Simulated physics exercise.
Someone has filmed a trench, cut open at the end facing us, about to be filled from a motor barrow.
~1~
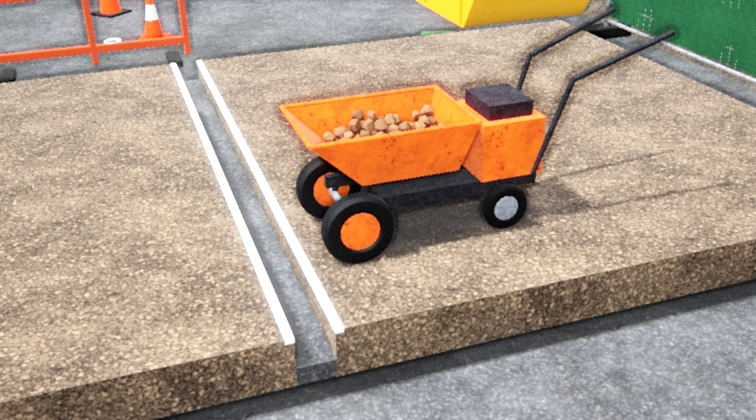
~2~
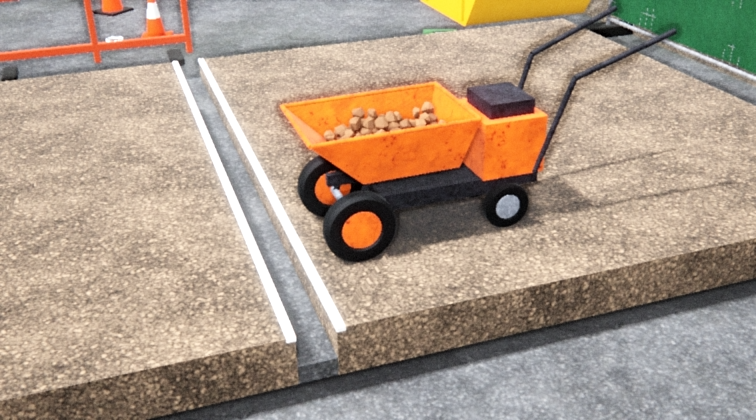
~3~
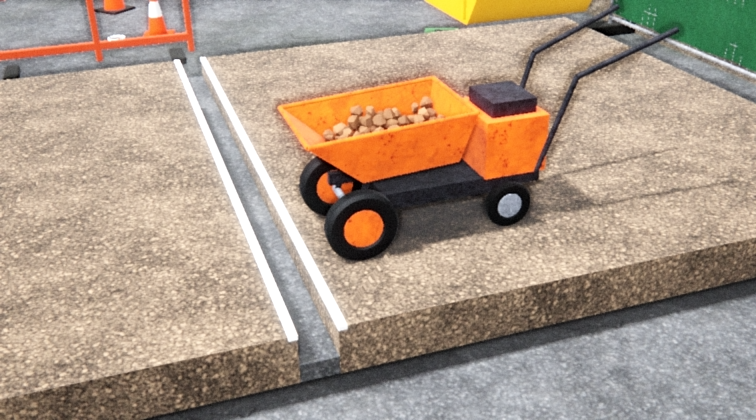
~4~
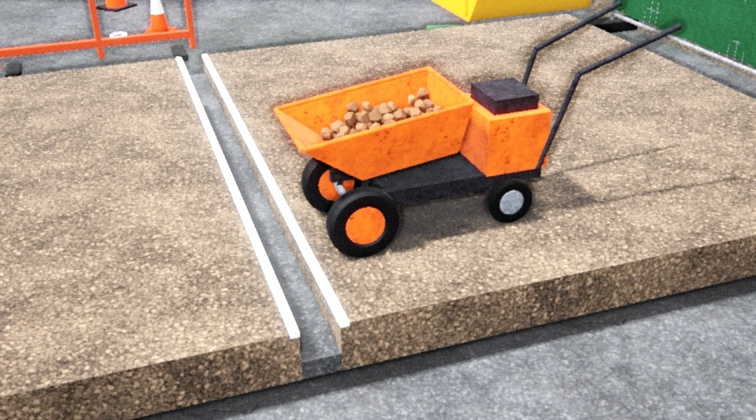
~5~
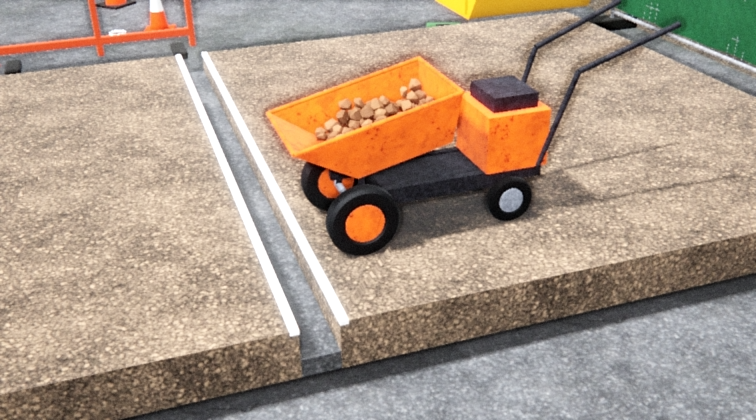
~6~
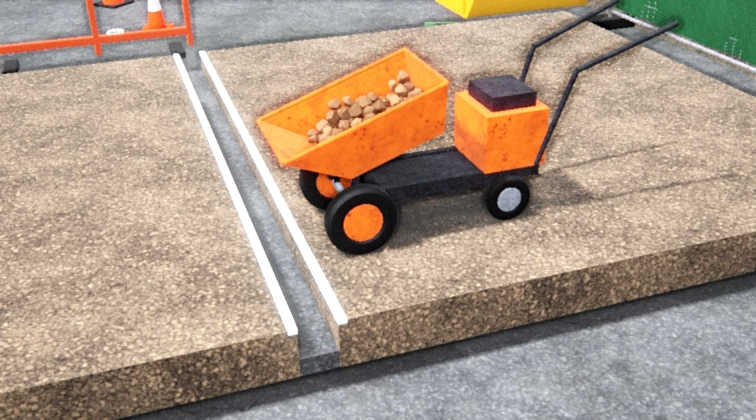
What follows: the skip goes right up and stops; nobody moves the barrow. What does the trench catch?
The trench takes under half.
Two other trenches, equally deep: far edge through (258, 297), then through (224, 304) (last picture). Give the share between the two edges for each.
About 0 and 70 per cent.
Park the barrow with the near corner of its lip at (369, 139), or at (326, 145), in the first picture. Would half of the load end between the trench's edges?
At the first place the larger part, at the second the smaller part.
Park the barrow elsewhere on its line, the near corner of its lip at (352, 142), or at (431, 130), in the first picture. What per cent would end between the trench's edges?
Near 40 % and 50 %.
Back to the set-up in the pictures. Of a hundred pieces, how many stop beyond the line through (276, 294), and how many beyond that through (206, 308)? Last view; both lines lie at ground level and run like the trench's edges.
The first gives 100 %, the second 60 %.
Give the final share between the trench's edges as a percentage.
About 0 per cent.
Just after the last frame, skip tipped steeply; every one in the skip.
A moment on, skip tipped steeply; roughly two thirds in the skip; roughly a third beyond it; just a few falling.
Further on, skip tipped right over; just a few in the skip; almost all beyond it.
When it is over, skip tipped right over; not one in or heaped over the trench; every one beyond it.
